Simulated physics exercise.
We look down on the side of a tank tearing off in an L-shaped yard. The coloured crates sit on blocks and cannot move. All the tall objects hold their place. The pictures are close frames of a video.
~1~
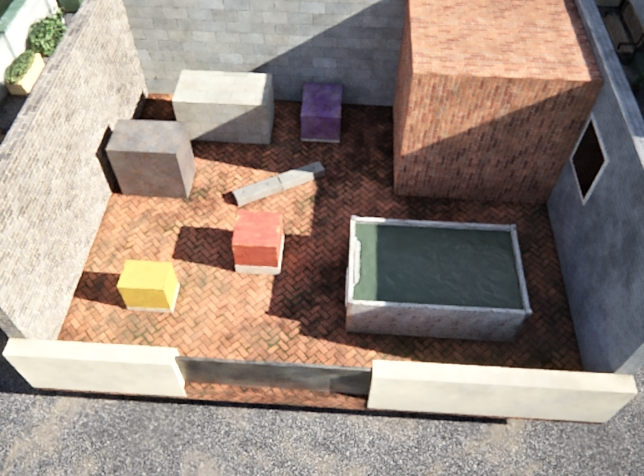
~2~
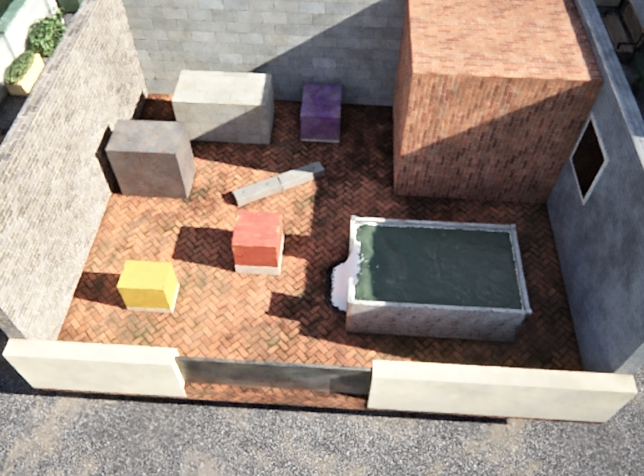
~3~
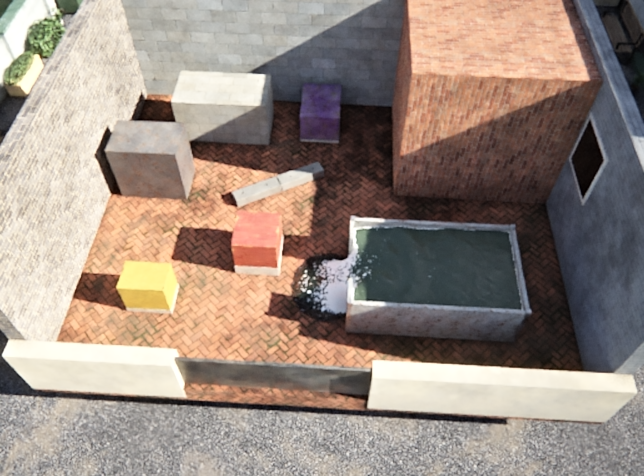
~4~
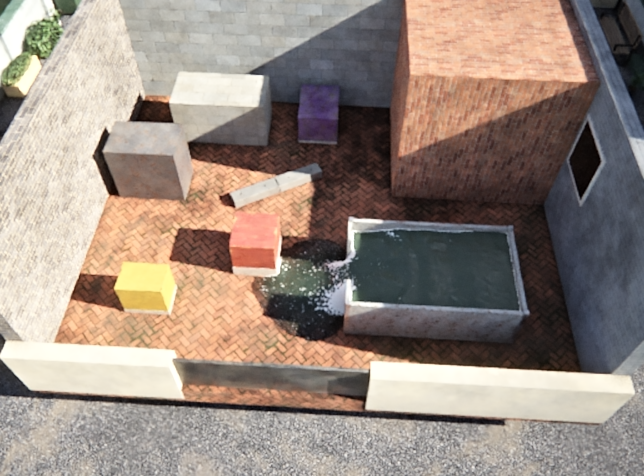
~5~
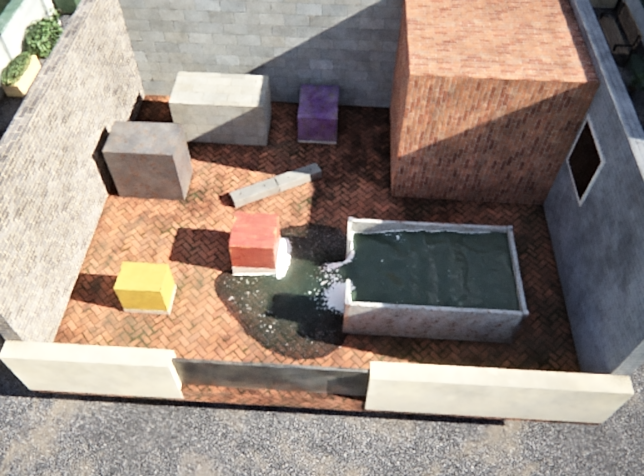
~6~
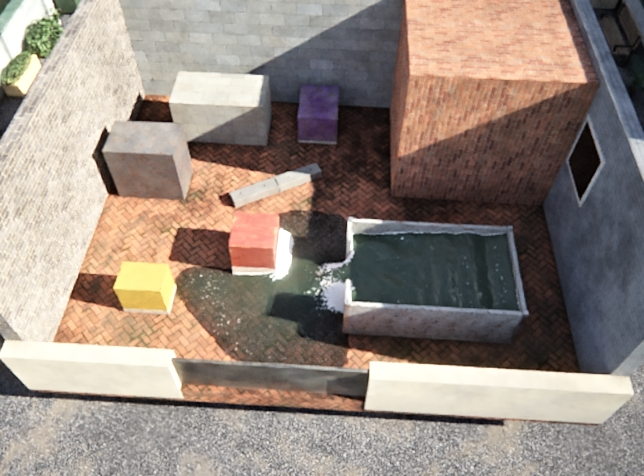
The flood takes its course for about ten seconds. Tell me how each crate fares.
One by one: The yellow crate is wetted; the purple crate is wetted; the red crate is wetted.
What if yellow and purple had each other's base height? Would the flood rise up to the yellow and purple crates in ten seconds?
My reading: The yellow crate gets wet; the purple crate gets wet.
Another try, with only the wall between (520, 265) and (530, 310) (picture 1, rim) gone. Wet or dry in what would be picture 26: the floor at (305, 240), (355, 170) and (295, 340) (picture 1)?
One after the other: Wet, clear, covered.
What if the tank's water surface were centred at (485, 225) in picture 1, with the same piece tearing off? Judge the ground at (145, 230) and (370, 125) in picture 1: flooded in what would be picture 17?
One after the other: Awash, not flooded.
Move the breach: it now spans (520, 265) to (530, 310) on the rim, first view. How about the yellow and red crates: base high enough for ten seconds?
Yellow crate gets wet, red crate keeps dry.
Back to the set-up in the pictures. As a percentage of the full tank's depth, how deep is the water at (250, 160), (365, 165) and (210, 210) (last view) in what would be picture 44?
Roughly 2, 8 and 8 per cent, in turn.
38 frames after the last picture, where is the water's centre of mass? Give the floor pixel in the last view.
Around (293, 260).
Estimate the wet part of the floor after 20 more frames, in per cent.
Roughly 50 per cent.
A moment on, water covers 25 % of the floor; the yellow crate water round its plinth, the purple crate not reached, the red crate water round its plinth.
Next, water covers 40 % of the floor; the yellow crate water round its plinth, the purple crate not reached, the red crate water round its plinth.
Then, water covers 50 % of the floor; the yellow crate water round its plinth, the purple crate water round its plinth, the red crate water round its plinth.
Later, water covers 80 % of the floor; the yellow crate water round its plinth, the purple crate water round its plinth, the red crate water round its plinth.
In the end, water covers 100 % of the floor; the yellow crate was topped, the purple crate was topped, the red crate was topped.
